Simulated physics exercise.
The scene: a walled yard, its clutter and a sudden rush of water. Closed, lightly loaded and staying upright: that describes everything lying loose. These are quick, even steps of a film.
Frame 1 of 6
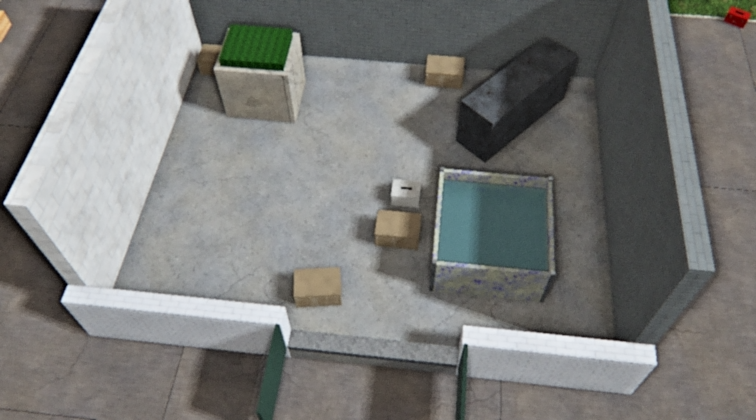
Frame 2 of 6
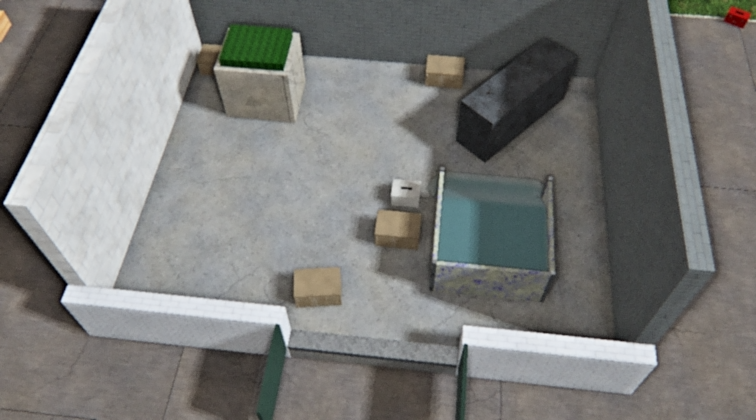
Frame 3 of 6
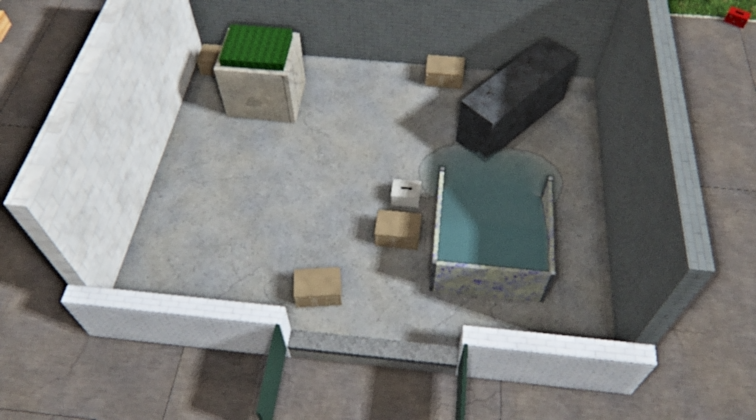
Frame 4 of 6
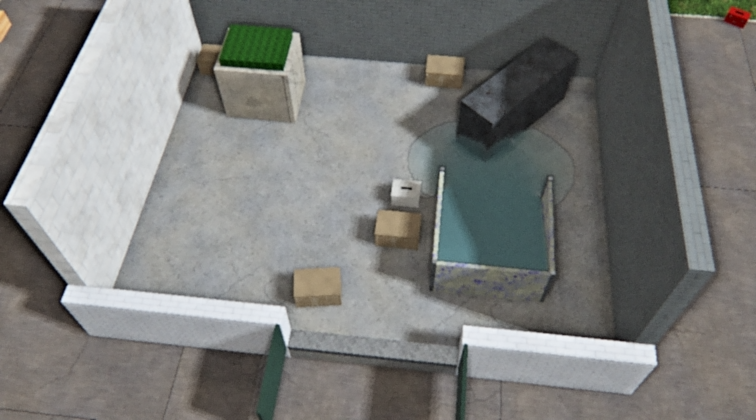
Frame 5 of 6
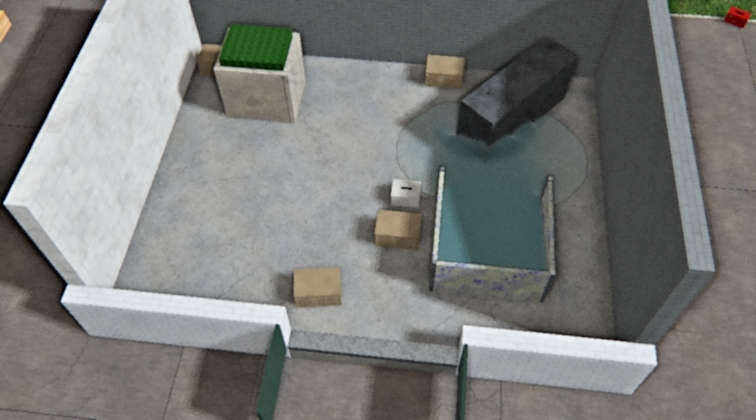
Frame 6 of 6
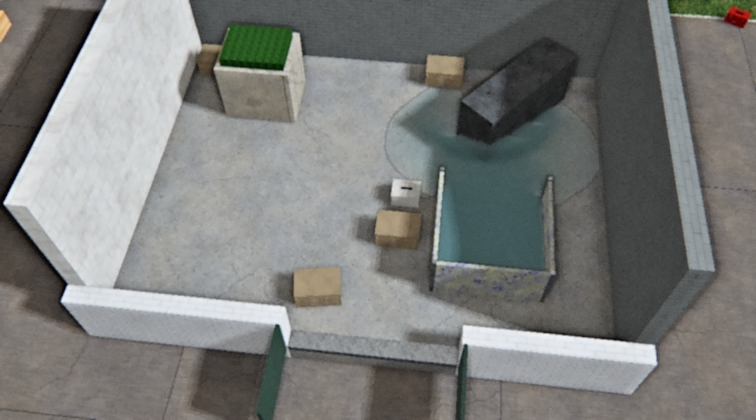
Water burst out through the open back of a square tank in a walled yard, then spread across the floor in a widening round sheet around a dark block, while the scattered boxes stayed put.
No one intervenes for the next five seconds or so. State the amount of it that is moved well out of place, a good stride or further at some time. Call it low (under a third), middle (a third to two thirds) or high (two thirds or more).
Middle.
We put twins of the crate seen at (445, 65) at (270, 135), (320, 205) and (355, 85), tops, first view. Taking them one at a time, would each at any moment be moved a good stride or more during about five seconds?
In turn: No, under that, yes.
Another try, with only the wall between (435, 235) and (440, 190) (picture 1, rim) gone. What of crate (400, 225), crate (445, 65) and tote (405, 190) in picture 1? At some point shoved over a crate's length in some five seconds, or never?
Result per item - displaced that far / short of that distance / short of that distance.
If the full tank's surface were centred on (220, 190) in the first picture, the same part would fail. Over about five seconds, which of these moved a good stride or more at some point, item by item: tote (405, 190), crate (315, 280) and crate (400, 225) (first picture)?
Well, in order they come out as stayed within it, stayed within it and stayed within it.
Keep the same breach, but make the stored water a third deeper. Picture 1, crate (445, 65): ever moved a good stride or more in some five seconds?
Covered the distance.
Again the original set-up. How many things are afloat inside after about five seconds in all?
Count: 2.
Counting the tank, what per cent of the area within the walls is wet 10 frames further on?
I'd put it at some 45 per cent.
A moment on, 0 of 5 are well off their spots; 0 afloat.
Next, 0 of 5 are well off their spots; 1 afloat.
Later, 1 of 5 are well off their spots; 1 afloat.
In the end, 2 of 5 are well off their spots, and 2 have been at some point; 2 afloat.
